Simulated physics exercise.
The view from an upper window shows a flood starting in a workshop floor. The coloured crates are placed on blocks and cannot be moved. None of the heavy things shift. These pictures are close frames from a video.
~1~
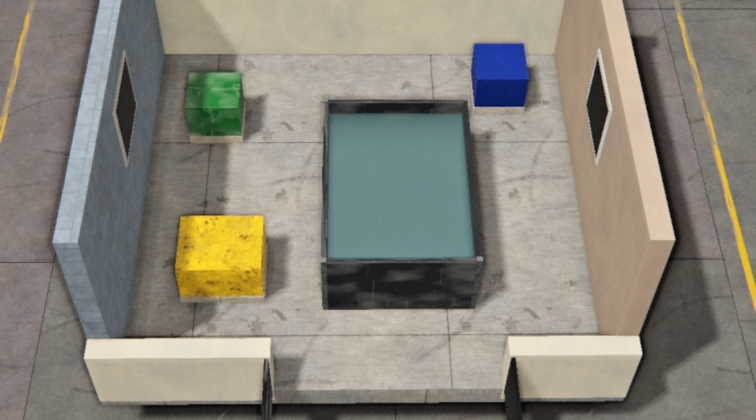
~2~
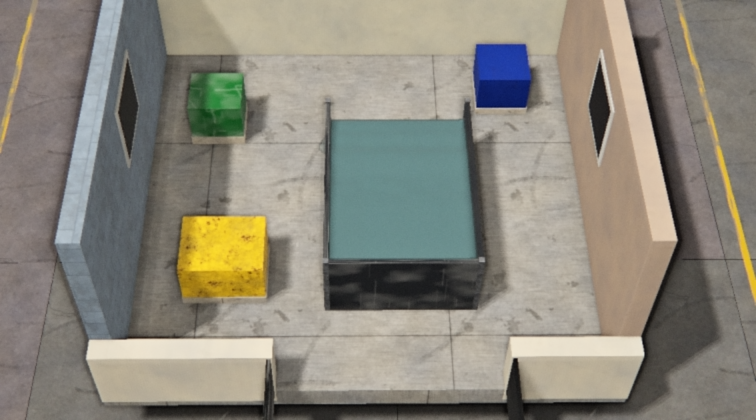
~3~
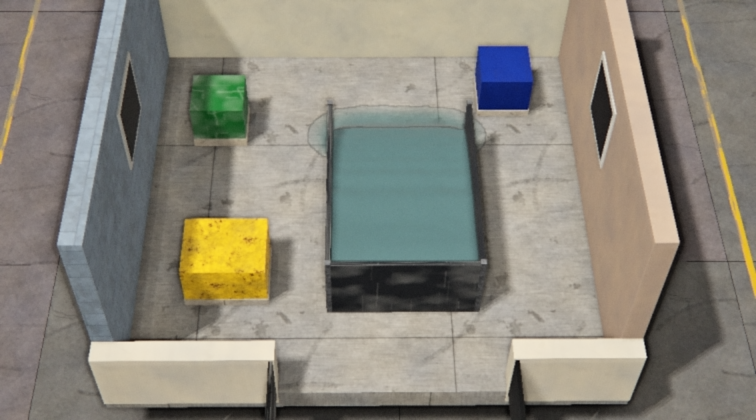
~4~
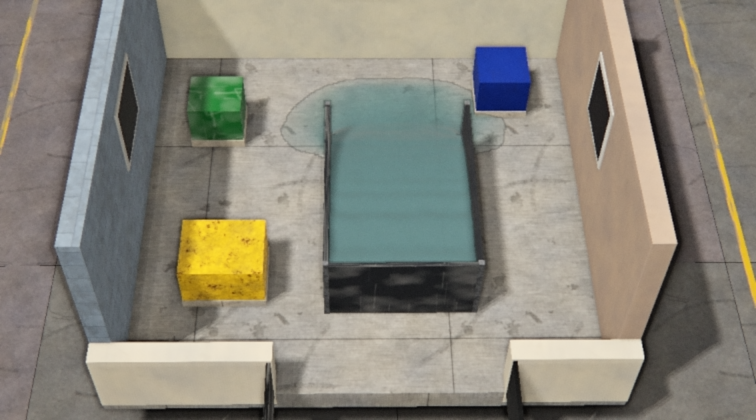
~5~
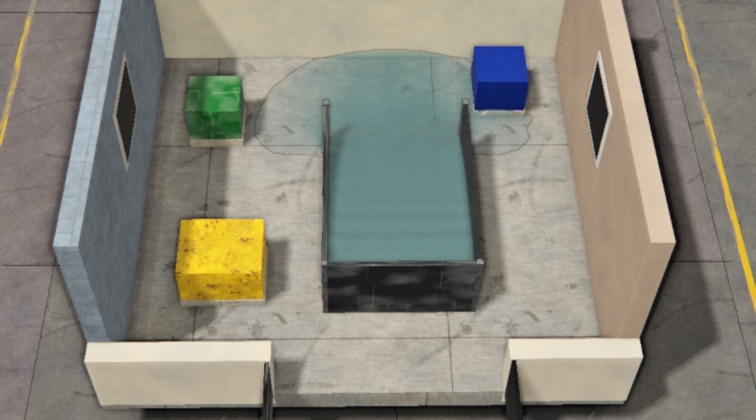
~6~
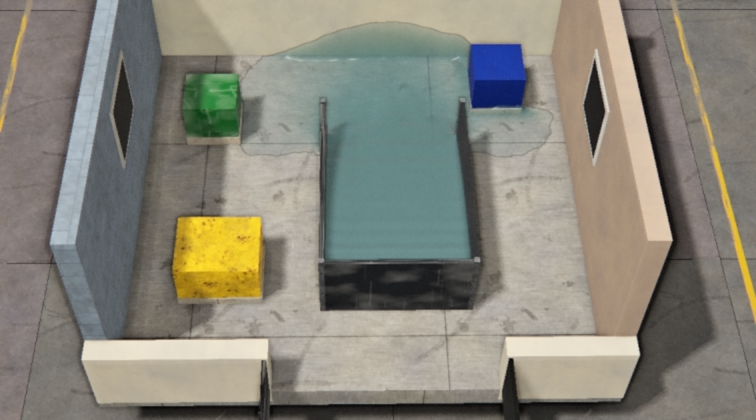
Water in the open tank poured out through a gap on its far side, spreading across the workshop floor in a widening pool, around the blue block and up to the back wall.
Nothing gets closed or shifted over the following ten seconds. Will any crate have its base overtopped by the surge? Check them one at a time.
Each in turn: The green crate is overtopped, the yellow crate is overtopped, the blue crate is overtopped.
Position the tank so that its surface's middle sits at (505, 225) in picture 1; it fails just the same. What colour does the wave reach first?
My pick is the blue crate.
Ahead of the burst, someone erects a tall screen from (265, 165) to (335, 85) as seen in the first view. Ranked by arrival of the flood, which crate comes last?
I'd pick the yellow crate.
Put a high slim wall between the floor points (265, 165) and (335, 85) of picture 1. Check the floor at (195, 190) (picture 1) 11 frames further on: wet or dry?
At that place: Clear.
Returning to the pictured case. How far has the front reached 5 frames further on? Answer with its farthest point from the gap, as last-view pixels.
I'd put it around (163, 60).
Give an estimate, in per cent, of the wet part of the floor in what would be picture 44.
Close to 100 %.
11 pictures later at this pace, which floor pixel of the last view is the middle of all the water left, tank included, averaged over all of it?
Close to pixel (371, 137).
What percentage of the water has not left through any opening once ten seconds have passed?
Near 76 in a hundred.
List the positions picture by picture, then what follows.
Still water in the open tank at (398, 180), in the first picture.
The front is at (323, 149), out from the gap on the open tank's far side, in the second picture.
The front is at (317, 128), out from the gap on the open tank's far side, in the third picture.
The front is at (297, 112), out from the gap on the open tank's far side, in the fourth picture.
Water pours out on the open tank's far side and has run to (323, 59), in the fifth picture.
The front is at (269, 57), out from the gap on the open tank's far side, in the sixth picture.
A moment on, water covers 30 % of the floor; the green crate water round its plinth, the yellow crate not reached, the blue crate water round its plinth.
Next, water covers 45 % of the floor; the green crate water round its plinth, the yellow crate not reached, the blue crate water round its plinth.
Then, water covers 85 % of the floor; the green crate water round its plinth, the yellow crate water round its plinth, the blue crate water round its plinth.
Later, water covers 100 % of the floor; the green crate water round its plinth, the yellow crate water round its plinth, the blue crate water round its plinth.
In the end, water covers 100 % of the floor; the green crate was topped, the yellow crate was topped, the blue crate was topped.
